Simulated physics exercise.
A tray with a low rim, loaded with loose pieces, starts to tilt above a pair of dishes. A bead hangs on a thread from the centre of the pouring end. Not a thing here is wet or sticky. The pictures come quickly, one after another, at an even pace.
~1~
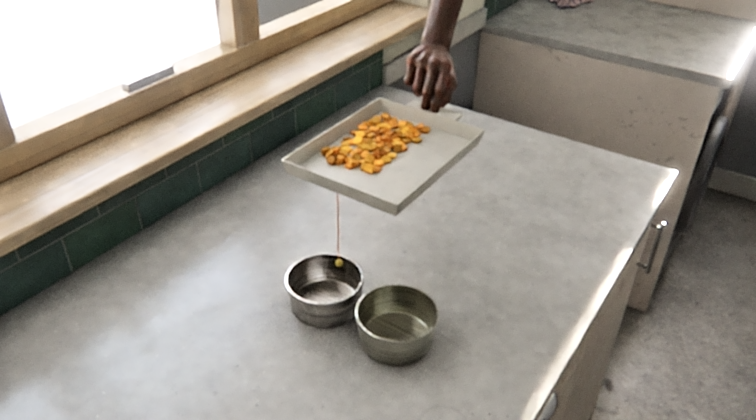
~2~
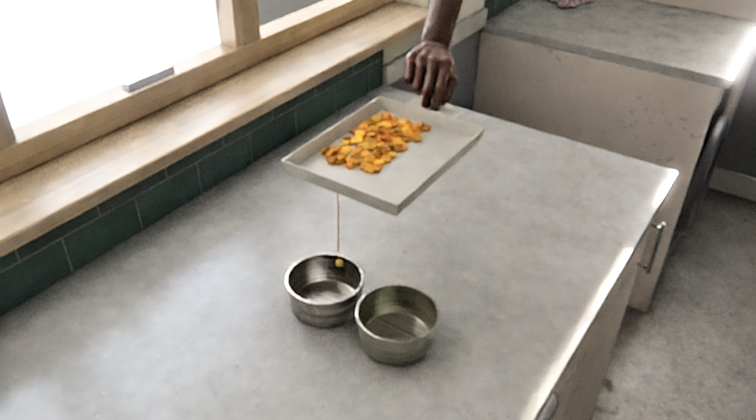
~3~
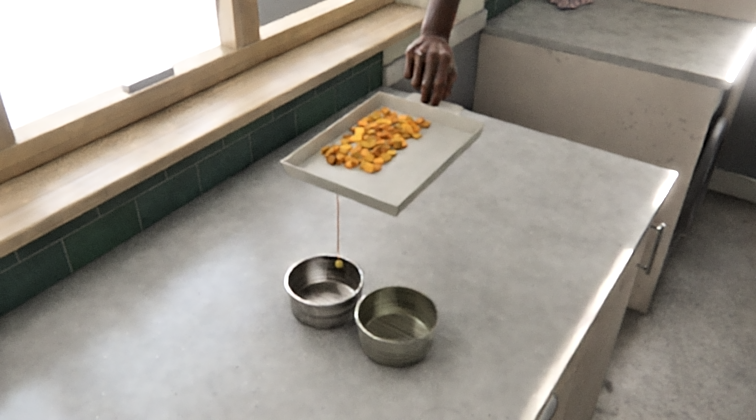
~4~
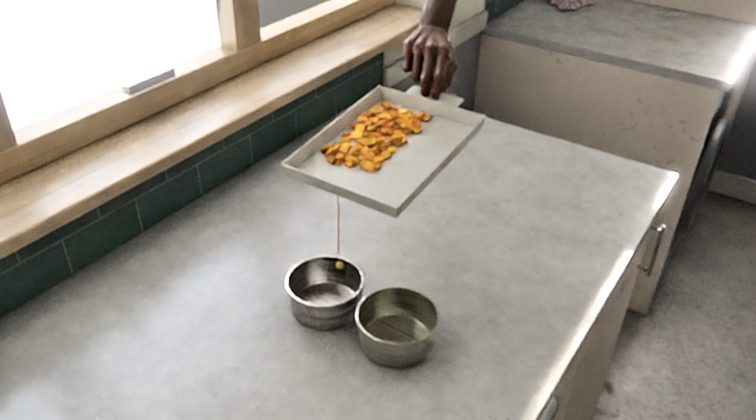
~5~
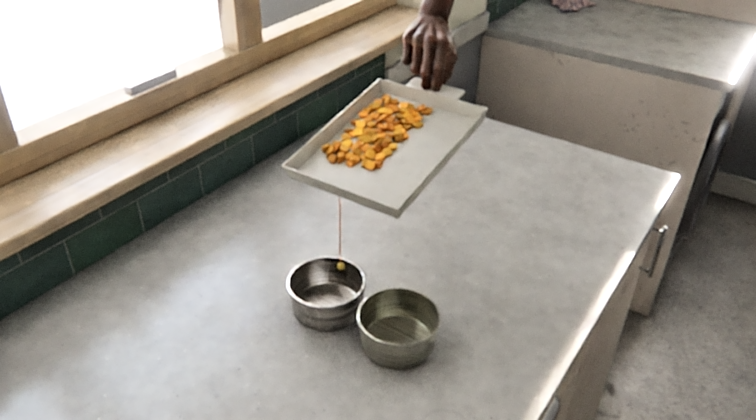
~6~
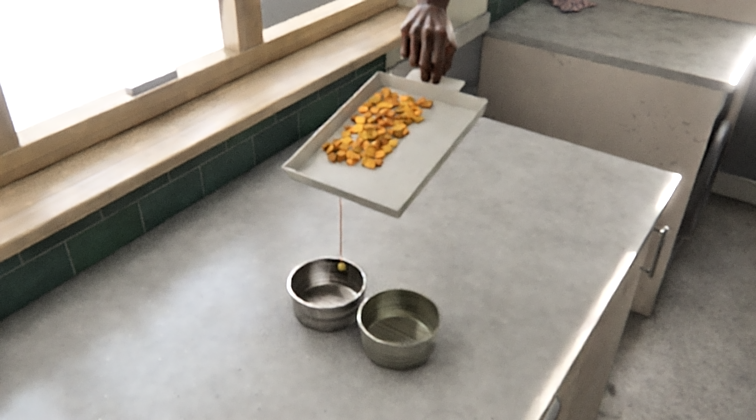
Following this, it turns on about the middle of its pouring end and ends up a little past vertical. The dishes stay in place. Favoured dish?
Left.
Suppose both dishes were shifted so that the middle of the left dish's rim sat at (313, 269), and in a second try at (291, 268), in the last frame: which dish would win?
The leftmost dish, then the leftmost dish.
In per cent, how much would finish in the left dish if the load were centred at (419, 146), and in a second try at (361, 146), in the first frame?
First case: Around 50 %; second case: Around 40 %.
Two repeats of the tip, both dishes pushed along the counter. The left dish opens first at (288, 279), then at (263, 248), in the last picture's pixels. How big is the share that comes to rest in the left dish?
First position: Some 70 %; second position: Some 10 %.
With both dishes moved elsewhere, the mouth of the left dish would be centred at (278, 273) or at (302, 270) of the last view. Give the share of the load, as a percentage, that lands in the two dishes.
Roughly 90 per cent the first time and 70 per cent the second.
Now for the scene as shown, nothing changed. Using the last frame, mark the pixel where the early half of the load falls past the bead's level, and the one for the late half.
(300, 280) for the early half, (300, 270) for the late half.
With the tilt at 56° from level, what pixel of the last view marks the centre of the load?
Close to (322, 171).
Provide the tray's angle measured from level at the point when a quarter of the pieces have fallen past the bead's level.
A tilt of roughly 110°.
Shortly afterwards, tray tipped steeply; all but a few on the tray; only a few in the air.
Next, tray tipped right over; the bulk on the tray; a little in the left dish; a little outside both; only a few in the air.
Some moments later, tray tipped past a quarter turn; near two thirds in the left dish; near a third outside both.
In the end, tray tipped past a quarter turn; none at all in the right dish; near two thirds in the left dish; near a third outside both.
